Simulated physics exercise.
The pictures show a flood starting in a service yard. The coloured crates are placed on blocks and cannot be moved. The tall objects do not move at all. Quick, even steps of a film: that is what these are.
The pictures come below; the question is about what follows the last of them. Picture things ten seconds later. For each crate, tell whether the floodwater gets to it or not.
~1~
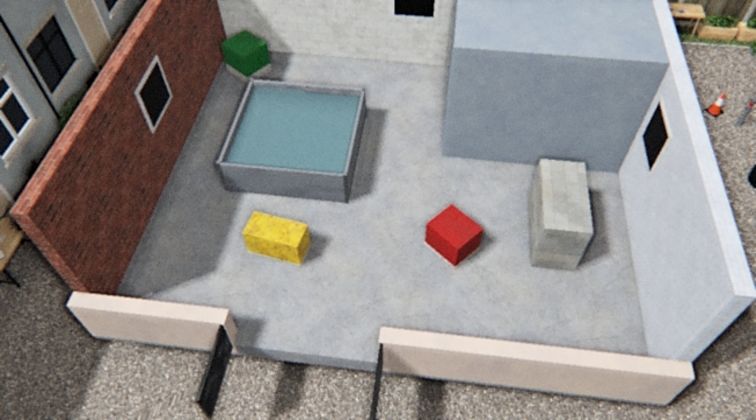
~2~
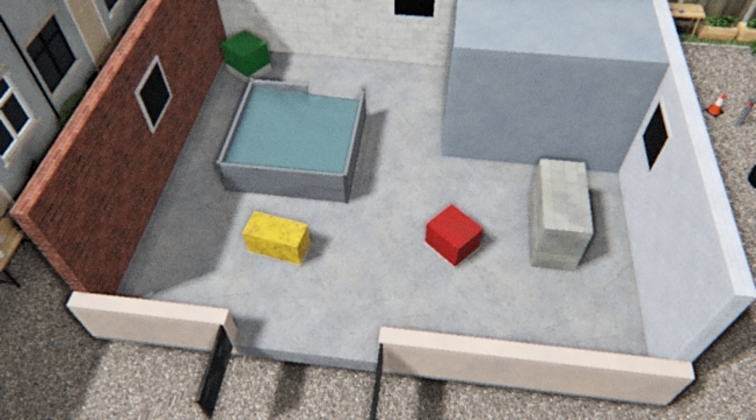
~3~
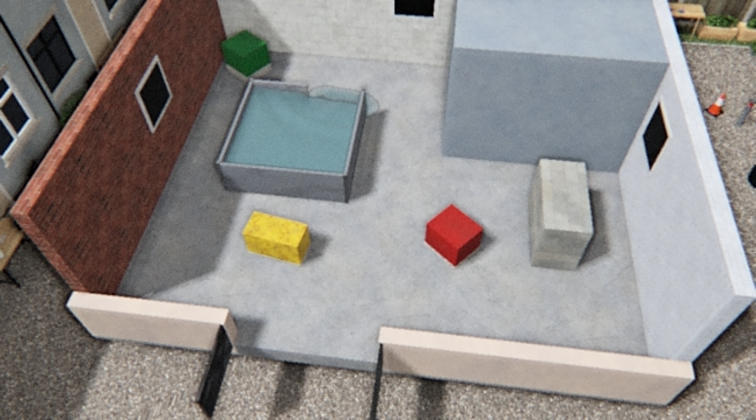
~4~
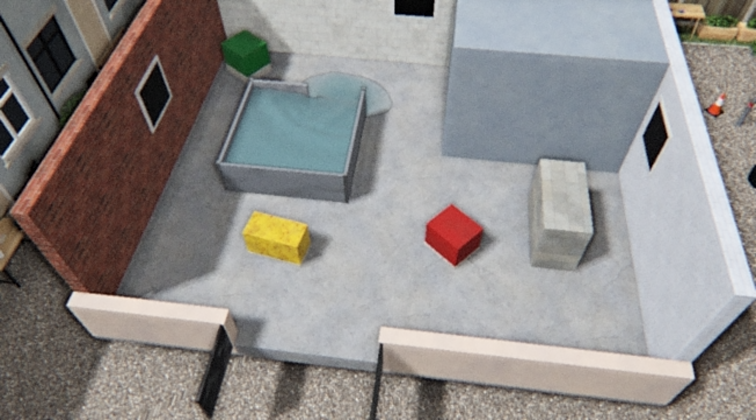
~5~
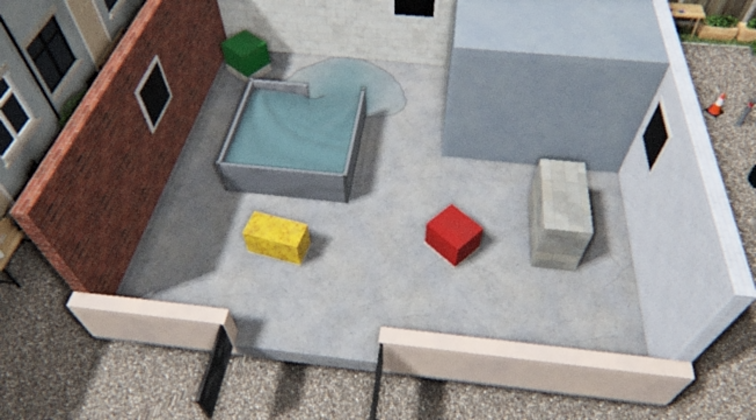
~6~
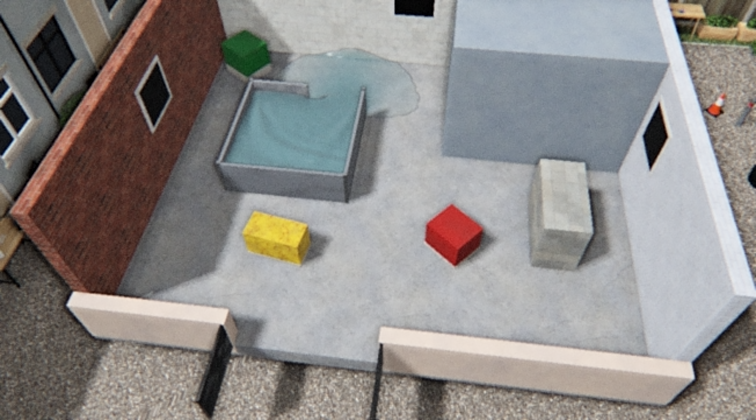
Crate by crate: Yellow crate - reached; red crate - reached; green crate - reached.
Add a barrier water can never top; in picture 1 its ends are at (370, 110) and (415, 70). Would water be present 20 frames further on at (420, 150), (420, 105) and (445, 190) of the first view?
The first point comes out inundated, the next inundated, the last inundated.
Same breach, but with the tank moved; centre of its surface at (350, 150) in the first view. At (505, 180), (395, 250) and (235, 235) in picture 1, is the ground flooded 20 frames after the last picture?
As listed: Not flooded, dry, free of water.
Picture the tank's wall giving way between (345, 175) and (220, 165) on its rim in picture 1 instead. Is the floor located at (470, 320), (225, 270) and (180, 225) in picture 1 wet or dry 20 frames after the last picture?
Soaked, soaked, soaked.
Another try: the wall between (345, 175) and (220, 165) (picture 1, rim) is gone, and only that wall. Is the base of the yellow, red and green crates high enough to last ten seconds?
Going crate by crate, the yellow one is caught, then the red one is caught, then the green one stays out of reach.
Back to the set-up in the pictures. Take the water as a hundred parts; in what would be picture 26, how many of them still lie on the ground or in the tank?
Some 100 per cent.
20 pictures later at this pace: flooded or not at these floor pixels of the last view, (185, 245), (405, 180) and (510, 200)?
Status by point, in sequence: Unwetted; waterlogged; unwetted.
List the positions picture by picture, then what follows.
The tank at (296, 127) is whole and still, in the first frame.
The front is at a hidden place, out from the gap on the tank's far side, in the second frame.
Water pours out on the tank's far side and has run to a hidden place, in the third frame.
Water pours out on the tank's far side and has run to (330, 75), in the fourth frame.
The front is at (340, 59), out from the gap on the tank's far side, in the fifth frame.
The front is at (391, 61), out from the gap on the tank's far side, in the sixth frame.
A moment on, water covers 15 % of the floor; the yellow crate not reached, the red crate not reached, the green crate water round its plinth.
Next, water covers 15 % of the floor; the yellow crate not reached, the red crate not reached, the green crate water round its plinth.
Then, water covers 40 % of the floor; the yellow crate not reached, the red crate water round its plinth, the green crate water round its plinth.
Later, water covers 70 % of the floor; the yellow crate water round its plinth, the red crate water round its plinth, the green crate water round its plinth.
In the end, water covers 90 % of the floor; the yellow crate was topped, the red crate was topped, the green crate was topped.
